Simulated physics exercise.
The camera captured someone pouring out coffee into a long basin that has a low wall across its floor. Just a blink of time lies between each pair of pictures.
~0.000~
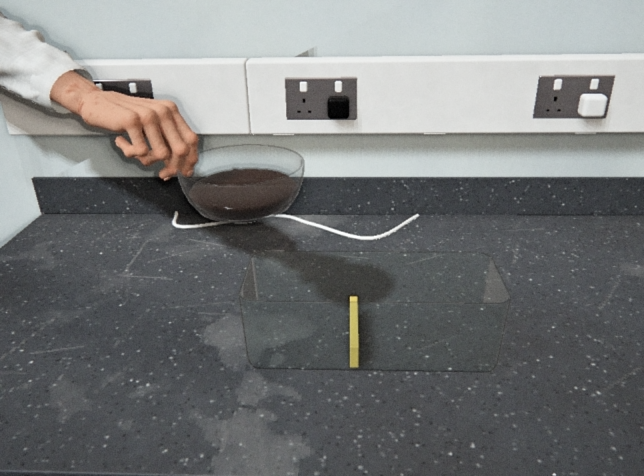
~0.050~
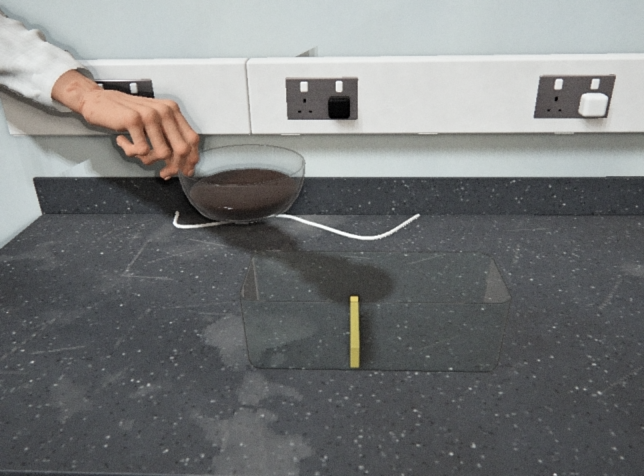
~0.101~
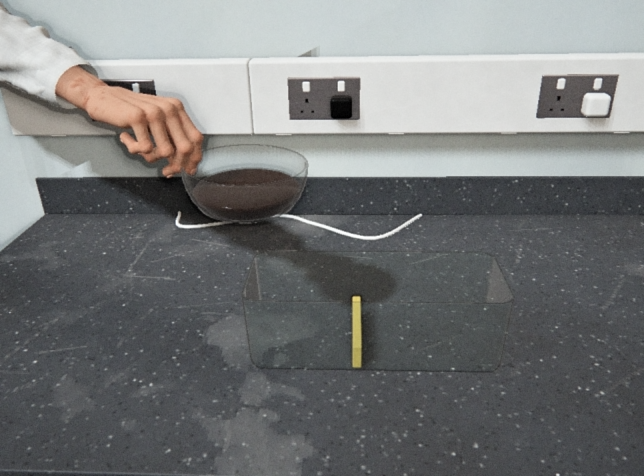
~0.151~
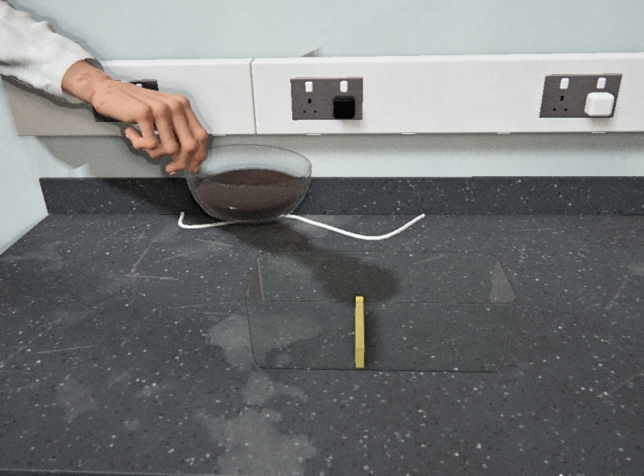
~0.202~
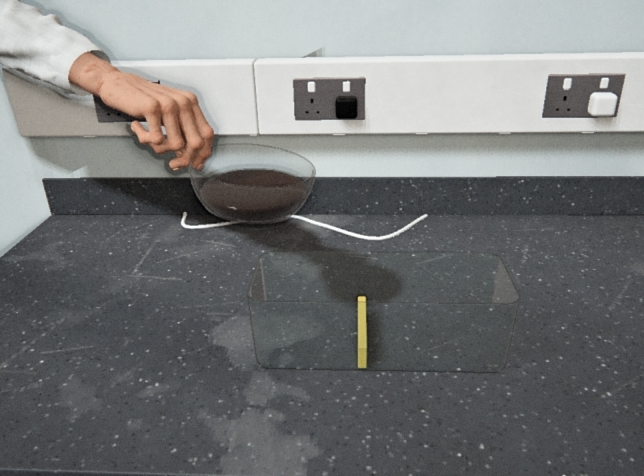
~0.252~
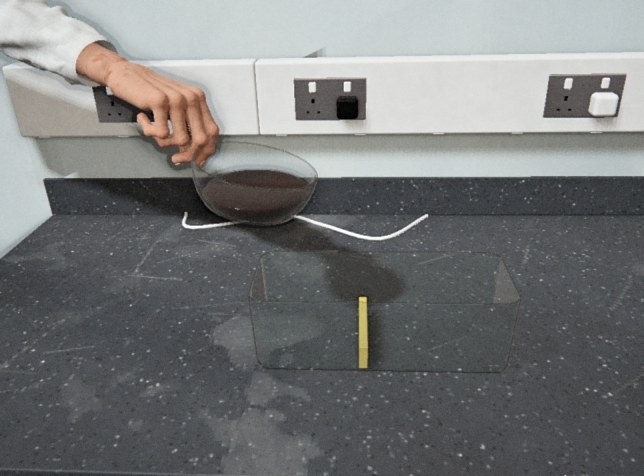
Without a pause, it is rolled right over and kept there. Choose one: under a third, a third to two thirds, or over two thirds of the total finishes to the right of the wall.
Under a third finishes to the right of the wall.
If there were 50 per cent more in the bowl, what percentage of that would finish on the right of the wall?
Some 40 per cent.
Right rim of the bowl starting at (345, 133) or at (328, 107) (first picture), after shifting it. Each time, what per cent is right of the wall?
In order, some 80 and 70 percent.
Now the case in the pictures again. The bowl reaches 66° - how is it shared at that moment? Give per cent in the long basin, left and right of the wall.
Left: Some 10 %. Right: Some 0 %.
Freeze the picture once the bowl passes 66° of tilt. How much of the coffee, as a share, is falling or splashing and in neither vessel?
Airborne fraction: Approx. 35 %.
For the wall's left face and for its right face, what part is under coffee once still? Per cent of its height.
50 per cent left, 10 per cent right.
A moment on, the bowl is tipped part way and 53 per cent is still to pour, 12 is left of the wall and 0 right of it.
Next, the bowl is tipped on its side and 4 per cent is still to pour, 75 is left of the wall and 11 right of it.
Then the bowl is tipped right over and 0 per cent is still to pour, 87 is left of the wall and 13 right of it.
Later the bowl is tipped right over and 0 per cent is still to pour, 87 is left of the wall and 13 right of it.
Finally, 87 per cent lies left of the wall, 13 right of it and 1 outside.
